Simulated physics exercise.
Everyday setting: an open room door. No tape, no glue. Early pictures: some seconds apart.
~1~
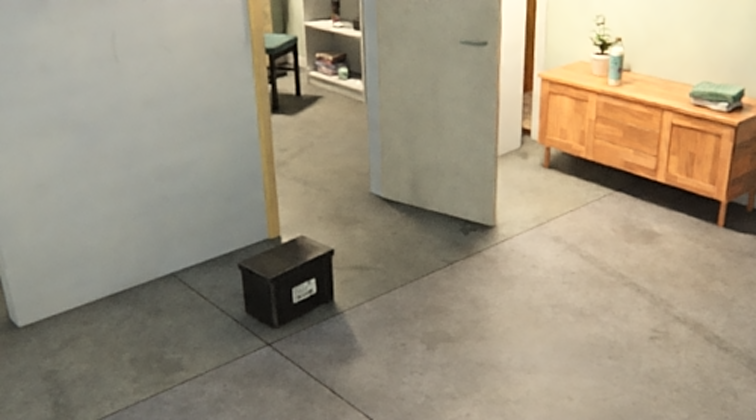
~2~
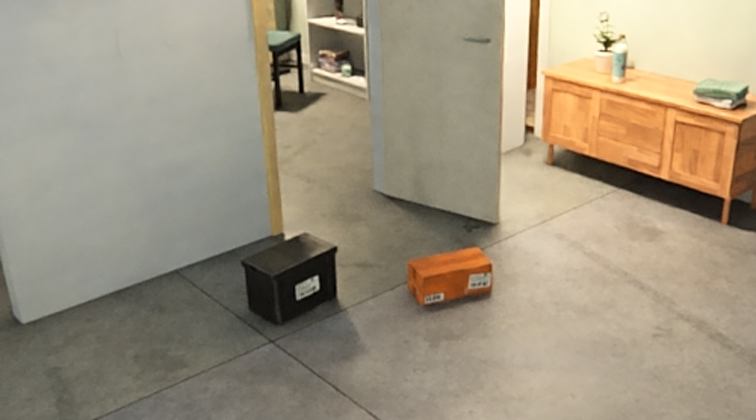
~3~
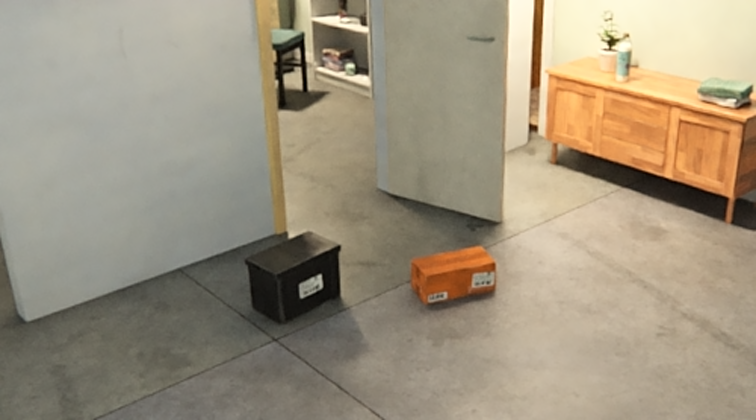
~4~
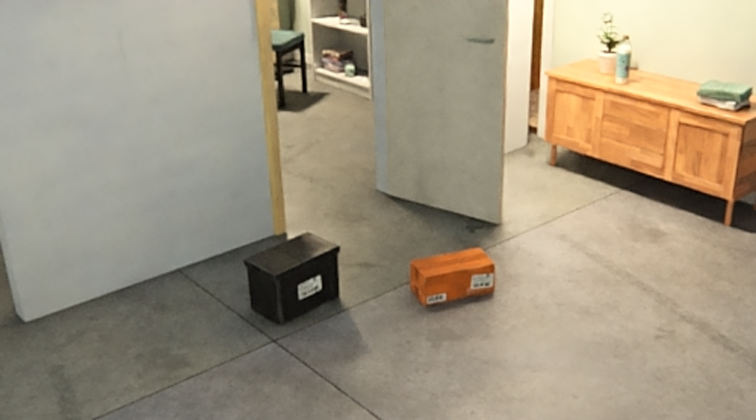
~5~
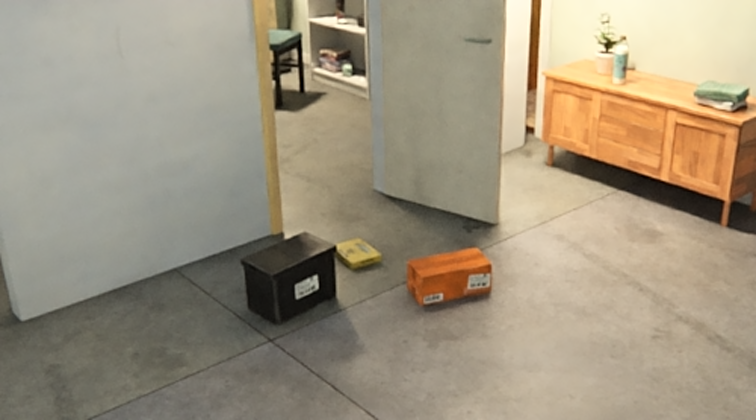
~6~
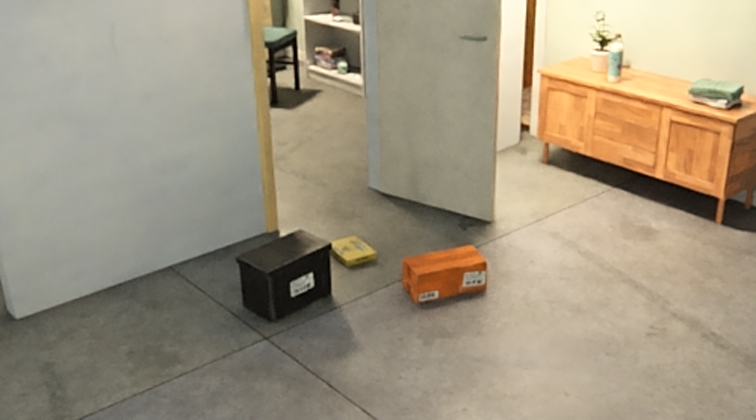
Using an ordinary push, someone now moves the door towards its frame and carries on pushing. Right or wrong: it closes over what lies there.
Right.
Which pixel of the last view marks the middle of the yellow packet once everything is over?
Near pixel (325, 255).
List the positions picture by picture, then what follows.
Door wide open and still, in the first frame.
Door wide open and still; orange parcel (450, 276); black tote (292, 278), in the second frame.
Door wide open and still; orange parcel (453, 275); black tote (295, 277), in the third frame.
Door wide open and still; orange parcel (452, 276); black tote (294, 278), in the fourth frame.
Door wide open and still; orange parcel (449, 276); black tote (291, 278), in the fifth frame.
Door wide open and still; yellow packet (351, 251); orange parcel (445, 274), in the sixth frame.
Then, 0.60 s after the last picture, door at 85°.
Then, 1.10 s after the last picture, door at 49°.
Then, 1.30 s after the last picture, door at 34°; yellow packet slid a little near (335, 254).
Then, 1.60 s after the last picture, door at 11°; yellow packet slid a little near (325, 255).
At rest, door at 0°; moved from the start, yellow packet; the other 2 in place. Seen from the same camera at the end, yellow packet near (325, 255).
